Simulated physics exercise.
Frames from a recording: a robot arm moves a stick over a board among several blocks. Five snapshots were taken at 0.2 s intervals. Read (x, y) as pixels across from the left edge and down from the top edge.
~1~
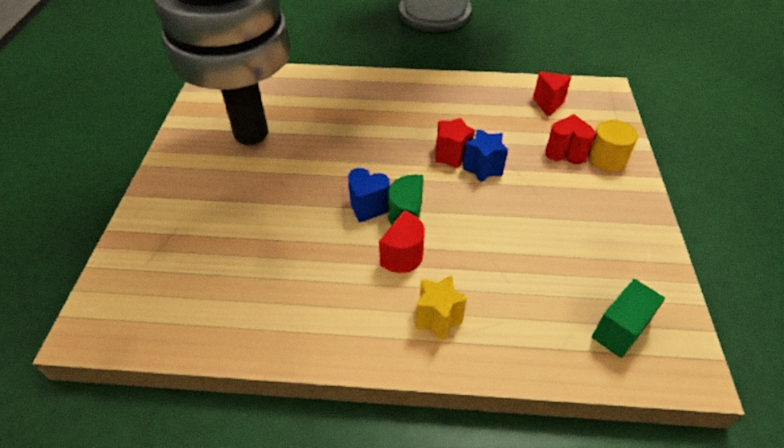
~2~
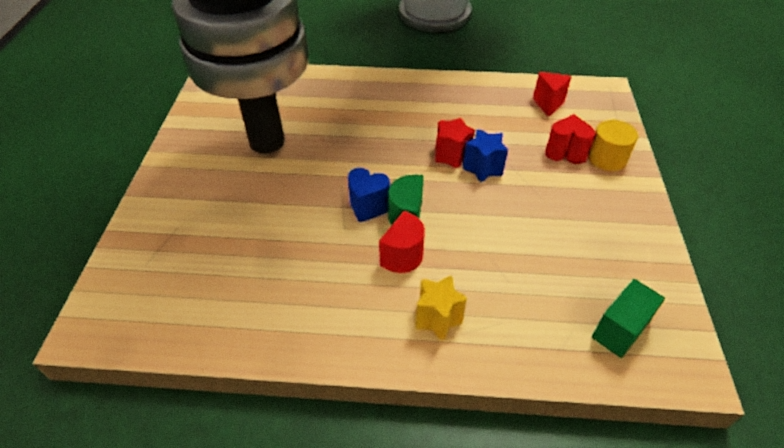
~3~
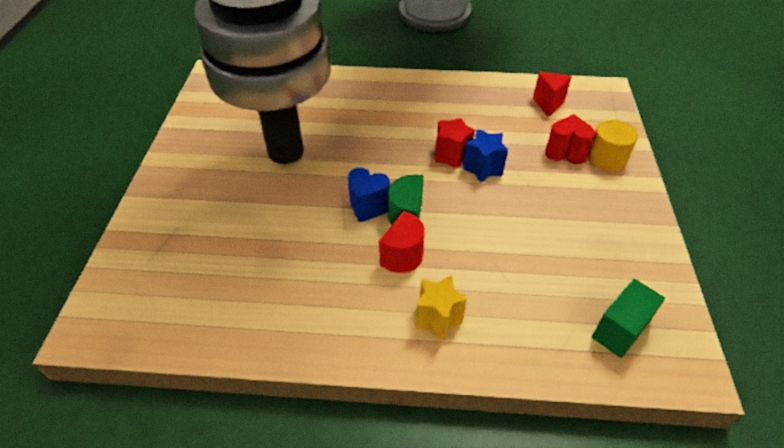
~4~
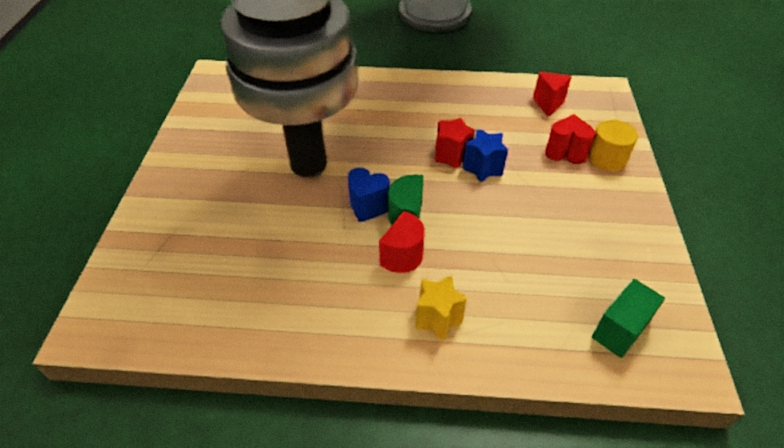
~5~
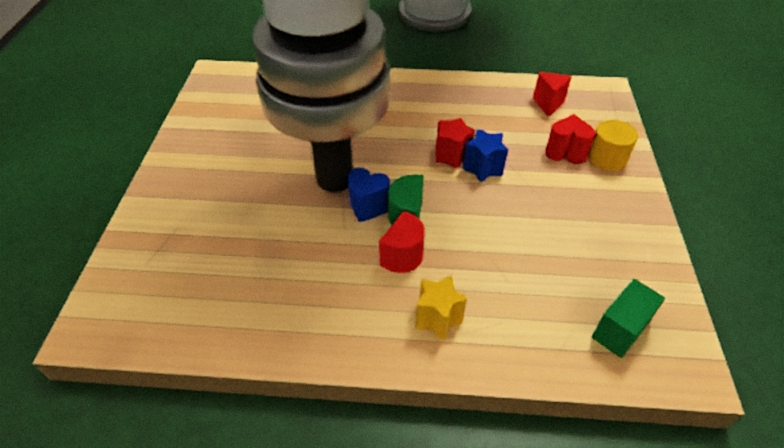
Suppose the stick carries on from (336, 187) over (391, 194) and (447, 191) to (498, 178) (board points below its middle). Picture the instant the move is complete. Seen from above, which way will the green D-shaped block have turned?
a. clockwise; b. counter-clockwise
The correct letter is b.
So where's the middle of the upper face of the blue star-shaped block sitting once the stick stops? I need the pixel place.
It is at (504, 130).
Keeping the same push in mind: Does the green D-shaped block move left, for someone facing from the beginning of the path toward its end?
No, I don't think so.
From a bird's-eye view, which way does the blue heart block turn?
Rotates clockwise.
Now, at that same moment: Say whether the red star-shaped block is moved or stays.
The red star-shaped block keeps its place.
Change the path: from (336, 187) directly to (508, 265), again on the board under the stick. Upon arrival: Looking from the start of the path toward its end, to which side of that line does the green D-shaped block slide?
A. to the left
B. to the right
A.
On the path given first. One third of the way, stick (392, 186); blue heart block (401, 196), turned 70° clockwise; red D-shaped block (405, 234); green D-shaped block (437, 205), turned 40° anticlockwise.
Two thirds of the way, stick (448, 183); blue heart block (405, 196), turned 95° clockwise; red D-shaped block (404, 235); green D-shaped block (442, 208), turned 40° anticlockwise.
At the end, stick (499, 170); blue heart block (405, 196), turned 95° clockwise; red D-shaped block (404, 235); green D-shaped block (442, 208), turned 40° anticlockwise; red star-shaped block in place; blue star-shaped block (504, 130), turned 40° anticlockwise.
